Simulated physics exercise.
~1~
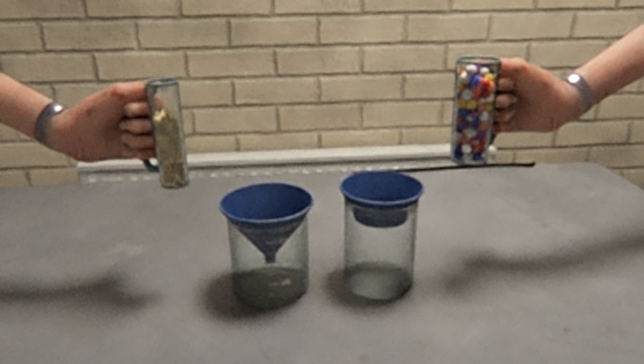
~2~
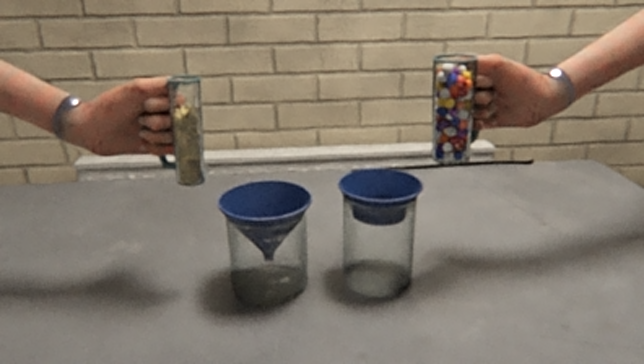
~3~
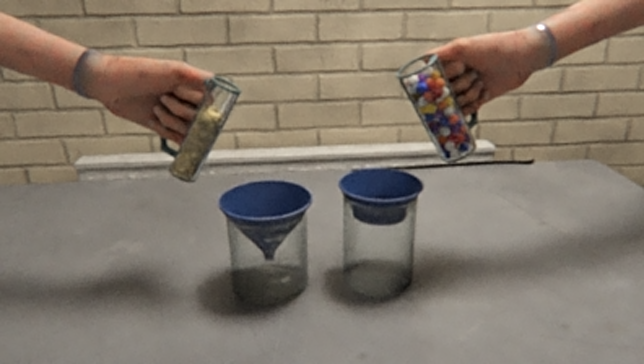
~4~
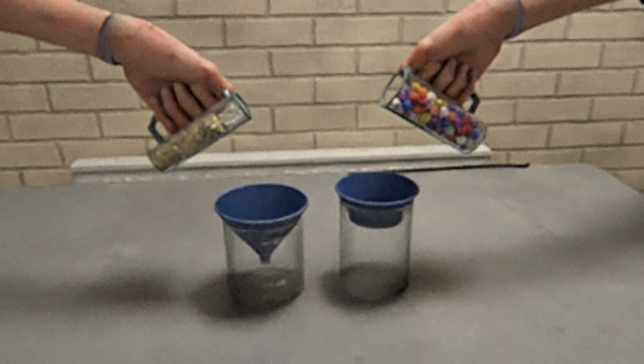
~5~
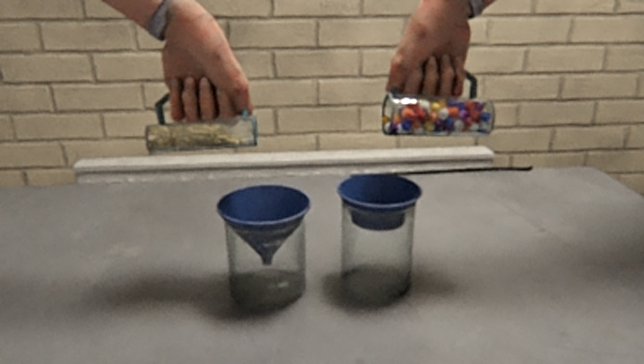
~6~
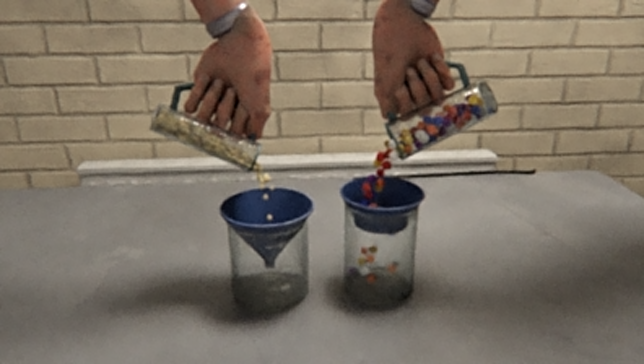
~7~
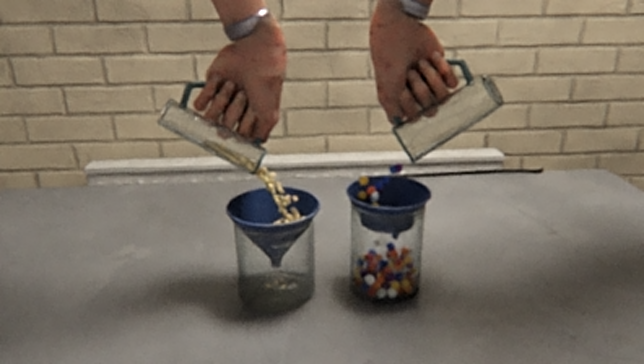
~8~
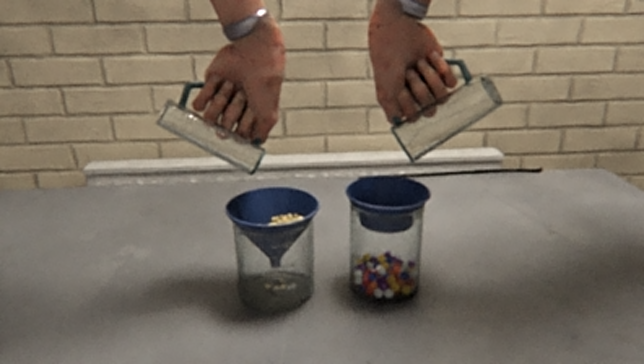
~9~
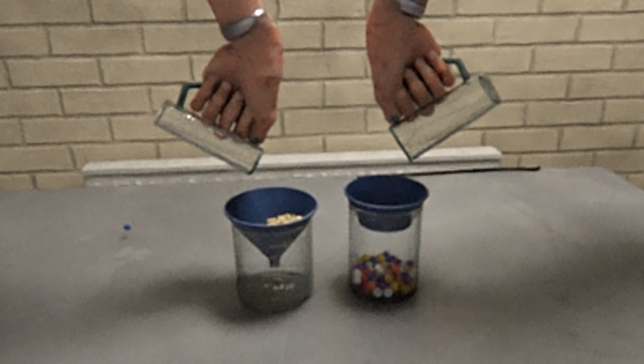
Two hands tipping cups over funnels in jars, pale pieces jamming in the left funnel, colourful beads dropping through the right.
